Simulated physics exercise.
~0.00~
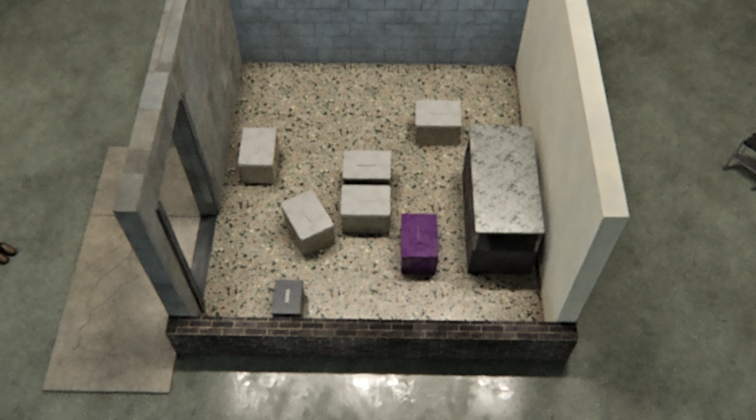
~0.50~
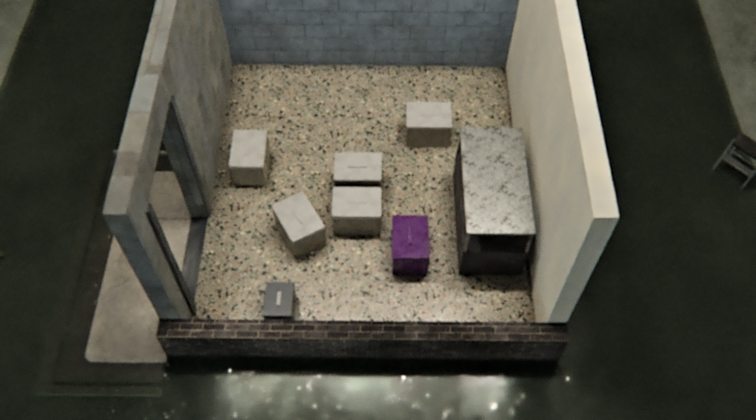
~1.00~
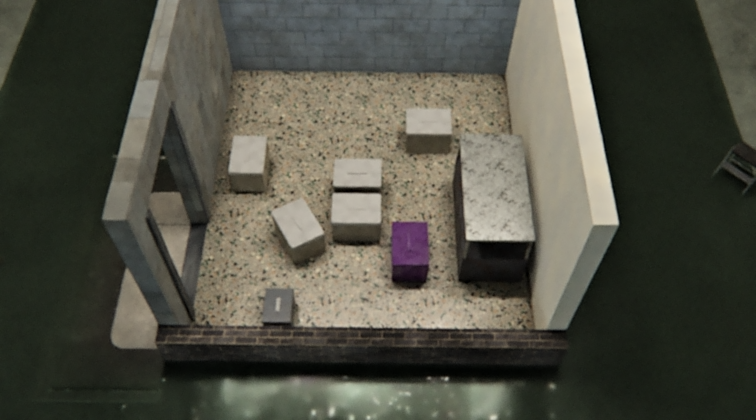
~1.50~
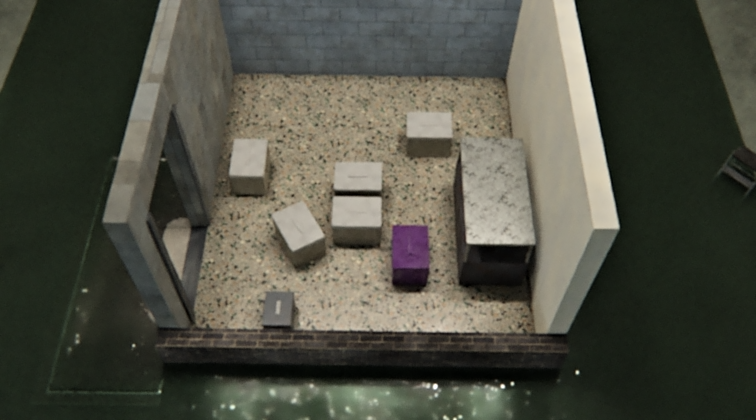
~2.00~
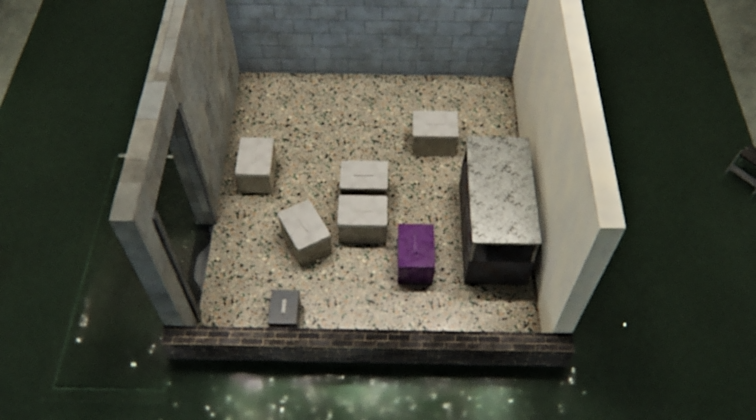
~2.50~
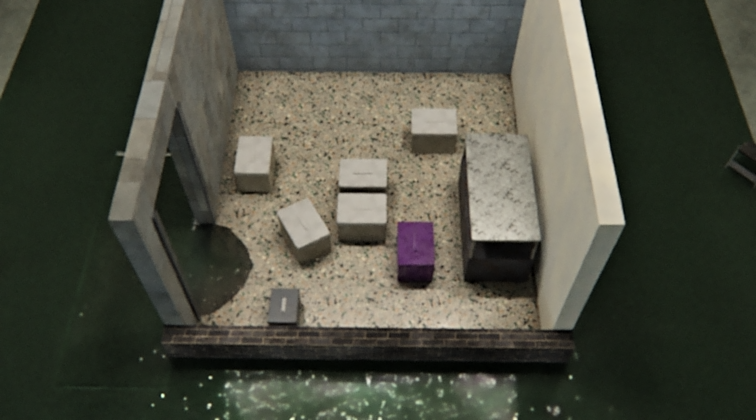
The clip opens on a roofless shop seen from above, with pale blocks, a purple chest and a marble-topped counter on a speckled floor. Dark water spreads over the ground outside, covering the slab by the left doorway, then enters in a rounded patch while the furnishings stay put.
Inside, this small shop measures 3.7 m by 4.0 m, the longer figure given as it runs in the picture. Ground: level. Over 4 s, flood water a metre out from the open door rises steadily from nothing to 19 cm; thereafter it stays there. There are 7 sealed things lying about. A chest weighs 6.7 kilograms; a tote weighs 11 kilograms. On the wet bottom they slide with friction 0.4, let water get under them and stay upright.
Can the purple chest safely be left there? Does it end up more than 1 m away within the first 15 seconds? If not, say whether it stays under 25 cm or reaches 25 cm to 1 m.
Yes. The move is big.
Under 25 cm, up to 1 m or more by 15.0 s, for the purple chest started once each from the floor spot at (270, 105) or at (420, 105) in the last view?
Goes far off, then goes a bit.
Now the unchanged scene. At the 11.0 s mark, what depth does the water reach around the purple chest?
About 10 cm.
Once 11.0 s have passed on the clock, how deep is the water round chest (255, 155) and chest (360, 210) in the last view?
Around 2 cm and 8 cm.
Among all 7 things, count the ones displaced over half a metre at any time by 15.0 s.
I get 7.
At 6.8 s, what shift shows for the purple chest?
Some 40 cm from the start.
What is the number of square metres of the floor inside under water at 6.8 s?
Near 11.5 m2 in all.
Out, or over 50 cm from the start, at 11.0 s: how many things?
I count 6 of them.
After 3.5 s the purple chest is near (416, 243), 0.0 m from its start, aground; 0 afloat.
After 6.8 s the purple chest is near (448, 249), 0.4 m from its start, afloat; 4 afloat.
After 11.0 s the purple chest is near (404, 178), 0.8 m from its start, afloat; 6 afloat.
After 15.0 s the purple chest is near (252, 76), 3.1 m from its start, afloat; 7 afloat.
